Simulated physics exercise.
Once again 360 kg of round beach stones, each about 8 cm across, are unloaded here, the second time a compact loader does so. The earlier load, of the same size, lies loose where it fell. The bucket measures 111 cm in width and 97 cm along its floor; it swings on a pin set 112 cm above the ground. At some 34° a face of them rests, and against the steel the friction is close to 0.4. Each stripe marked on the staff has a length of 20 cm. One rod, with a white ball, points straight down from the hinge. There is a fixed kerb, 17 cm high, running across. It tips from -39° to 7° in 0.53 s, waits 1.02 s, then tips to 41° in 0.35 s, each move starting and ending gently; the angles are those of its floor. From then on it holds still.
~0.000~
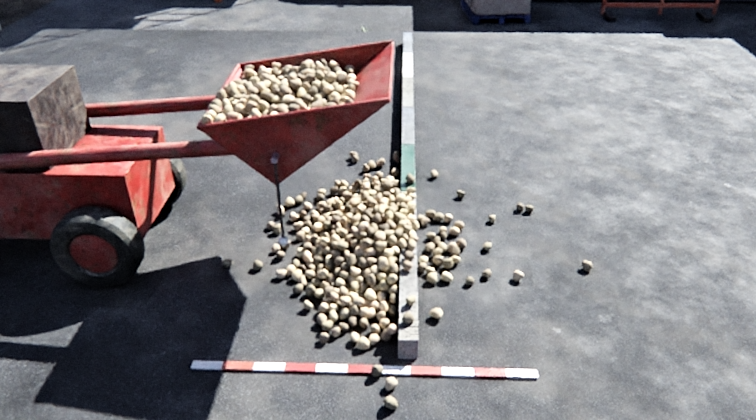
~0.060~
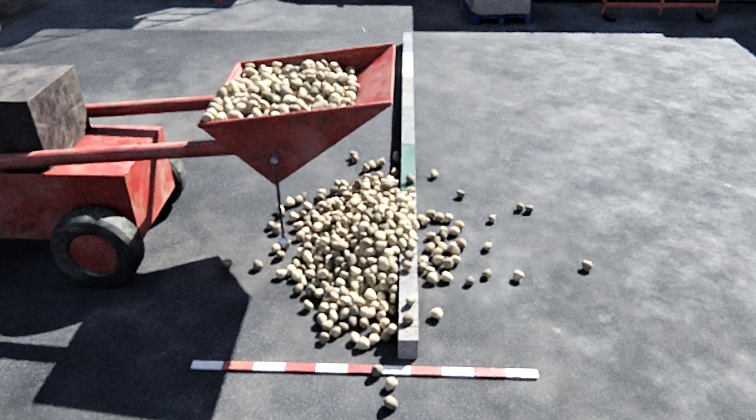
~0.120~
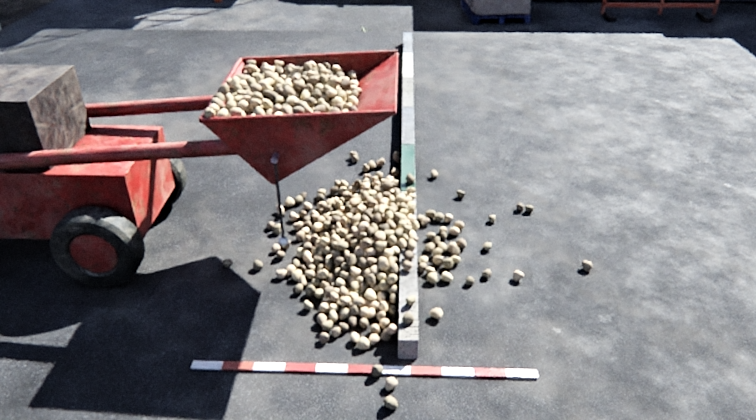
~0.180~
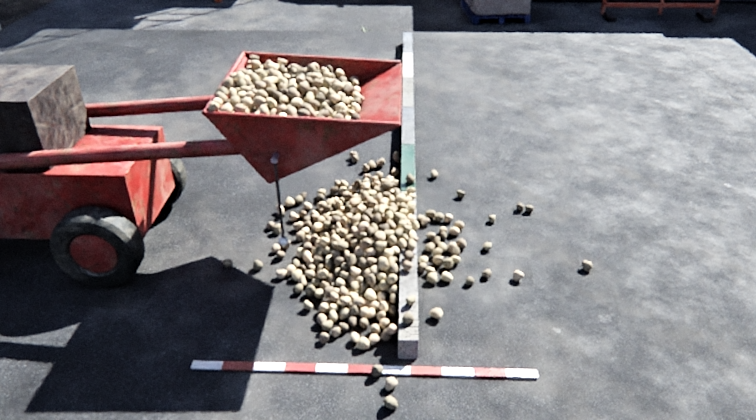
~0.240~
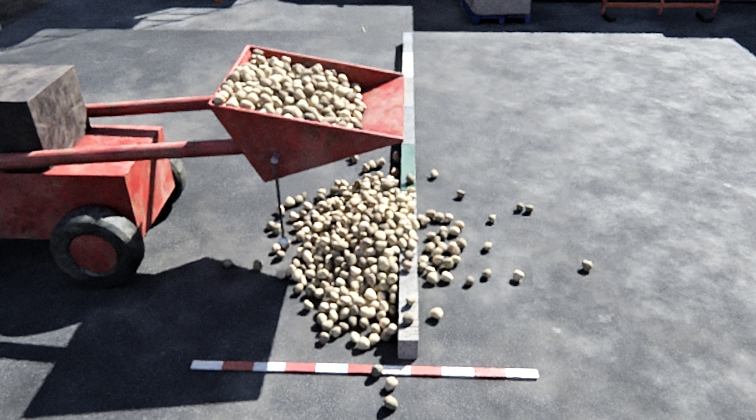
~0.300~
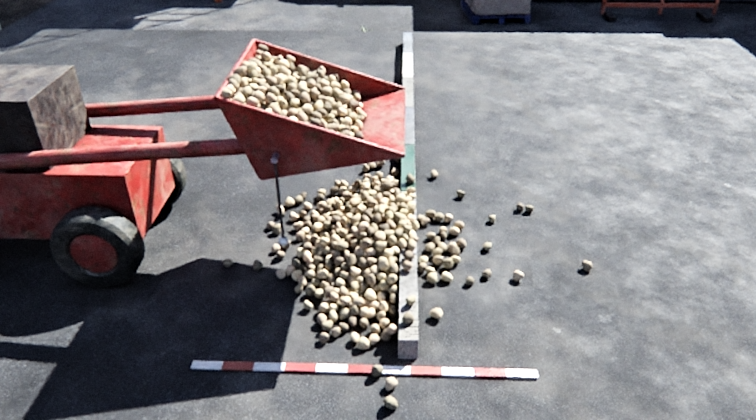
At first, a red loader on the left holds a bucket of pale round stones above a loose pile lying against a narrow kerb. The bucket then tilts steadily, its right lip lowering and its back rising, while the stones inside shift slightly and the pile below stays almost unchanged.
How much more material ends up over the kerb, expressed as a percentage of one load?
About 66 per cent of a load more.
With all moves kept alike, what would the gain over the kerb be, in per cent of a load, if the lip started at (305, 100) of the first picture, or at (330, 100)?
Near 0 in a hundred first, near 10 in a hundred second.
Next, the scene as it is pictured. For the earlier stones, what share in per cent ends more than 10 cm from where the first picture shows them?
Roughly 5 % of them.
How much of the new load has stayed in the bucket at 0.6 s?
It still holds about 100 per cent.
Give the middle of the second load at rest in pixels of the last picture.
Their centre rests close to (432, 237).
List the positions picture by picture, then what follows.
In the first picture, the bucket is at -39°, its lip at (390, 100); the top of the load is at (307, 74). The earlier load is highest near (382, 226), 27 cm above ground level, 94 % on this side of the kerb, 6 % over the kerb.
In the second picture, the bucket is at -37°, its lip at (391, 103); the top of the load is at (307, 73); the stones move at 0.2 m/s on average.
In the third picture, the bucket is at -33°, its lip at (396, 112); the top of the load is at (277, 76); the stones move at 0.4 m/s on average.
In the fourth picture, the bucket is at -27°, its lip at (400, 125); the top of the load is at (266, 74); the stones move at 0.5 m/s on average.
The fifth picture shows lip at (403, 140), floor tilted -19°, highest stones at (255, 68); the stones move at 0.5 m/s on average.
In the sixth picture, the bucket is at -11°, its lip at (404, 156); the top of the load is at (257, 63); the stones move at 0.5 m/s on average.
After 0.4 s the floor is at 0°; in per cent of one load, 100 in the bucket, 94 on this side of the kerb, 6 over the kerb; the foremost stones are at (509, 234).
After 0.6 s the floor is at 7°; in per cent of one load, 100 in the bucket, 94 on this side of the kerb, 6 over the kerb; the foremost stones are at (509, 234).
After 2.3 s the floor is at 41°; in per cent of one load, 18 in the bucket, 138 on this side of the kerb, 44 over the kerb; the foremost stones are at (554, 244).
After 4.9 s the floor is at 41°; in per cent of one load, 0 in the bucket, 128 on this side of the kerb, 72 over the kerb; the foremost stones are at (598, 276). Net gain over the kerb, 66.
